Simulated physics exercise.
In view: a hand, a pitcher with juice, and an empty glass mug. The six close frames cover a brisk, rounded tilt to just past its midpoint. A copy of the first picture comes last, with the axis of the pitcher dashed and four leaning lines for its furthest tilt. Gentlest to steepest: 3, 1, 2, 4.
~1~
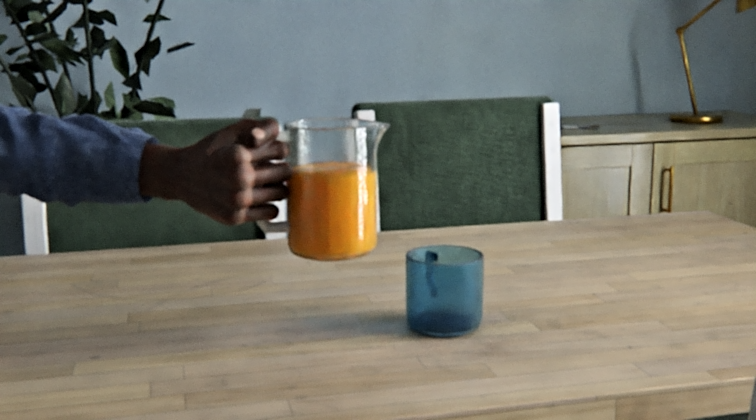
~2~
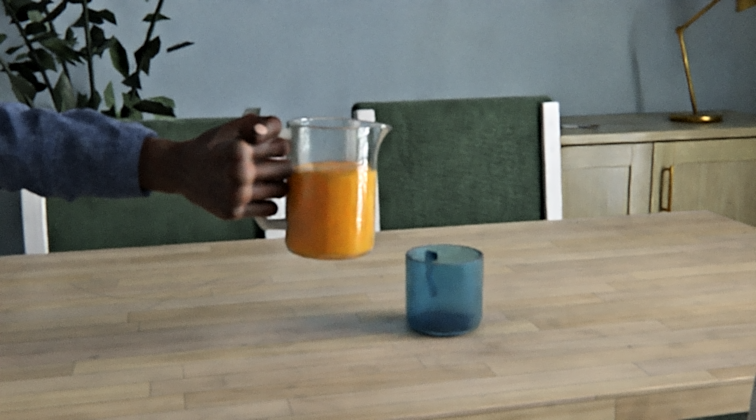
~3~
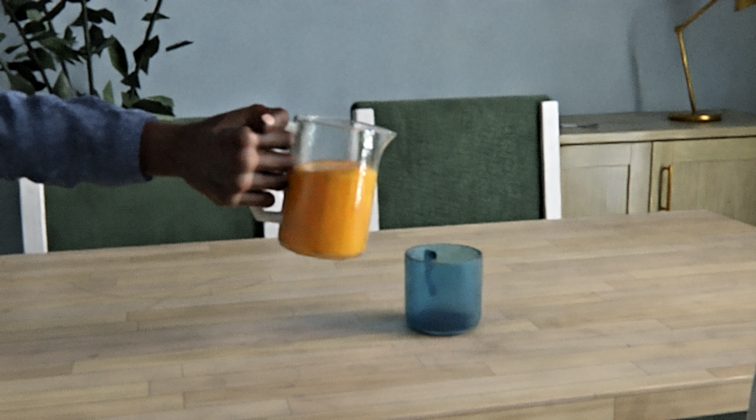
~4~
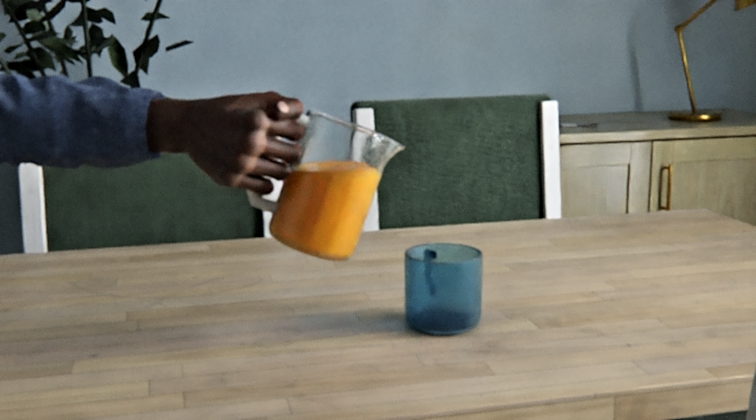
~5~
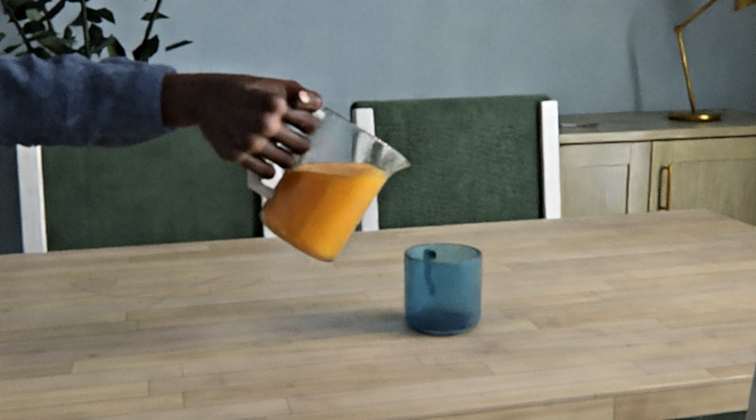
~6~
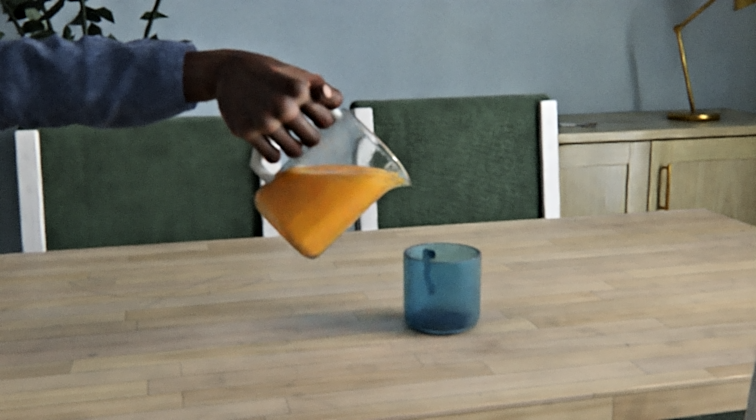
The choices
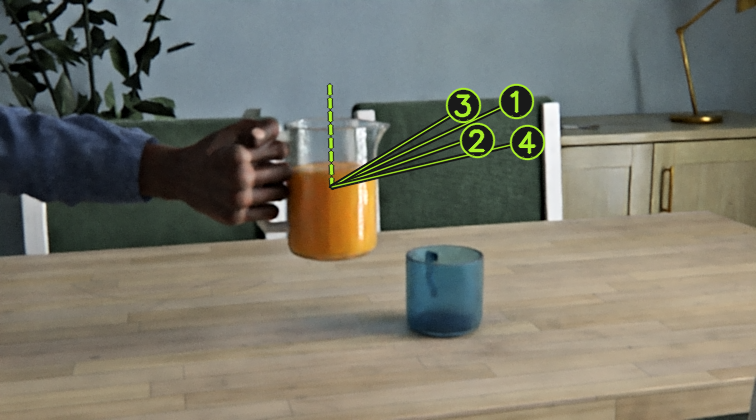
A hand holding a clear pitcher of orange juice by its handle tilted it steadily to the right, above and to the left of an empty blue glass mug that stayed still on a wooden table.
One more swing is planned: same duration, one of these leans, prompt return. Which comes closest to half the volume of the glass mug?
1.
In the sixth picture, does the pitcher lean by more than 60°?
No, it does not.
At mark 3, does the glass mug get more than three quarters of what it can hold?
No, it does not.
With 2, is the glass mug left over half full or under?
Over half.
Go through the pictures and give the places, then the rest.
Upright, lip at (387, 125); rim of the glass mug round (445, 254); nothing has left yet, in the first picture.
Tipped about 3°, lip at (389, 126); nothing has left yet, in the second picture.
Tipped about 10°, lip at (395, 133); nothing has left yet, in the third picture.
Tipped about 21°, lip at (403, 146); nothing has left yet, in the fourth picture.
Tipped about 34°, lip at (408, 163); nothing has left yet, in the fifth picture.
Tipped about 48°, lip at (409, 183); nothing has left yet, in the sixth picture.
In lime, 1 at (500, 107); 2 at (459, 142); 3 at (449, 116); 4 at (510, 145).
For mark 1, the glass mug ends with about 48 % of what it can hold.
For mark 2, the glass mug ends with about 66 % of what it can hold.
For mark 3, the glass mug ends with about 30 % of what it can hold.
For mark 4, the glass mug ends with about 81 % of what it can hold; 4 % of the juice is spilt.
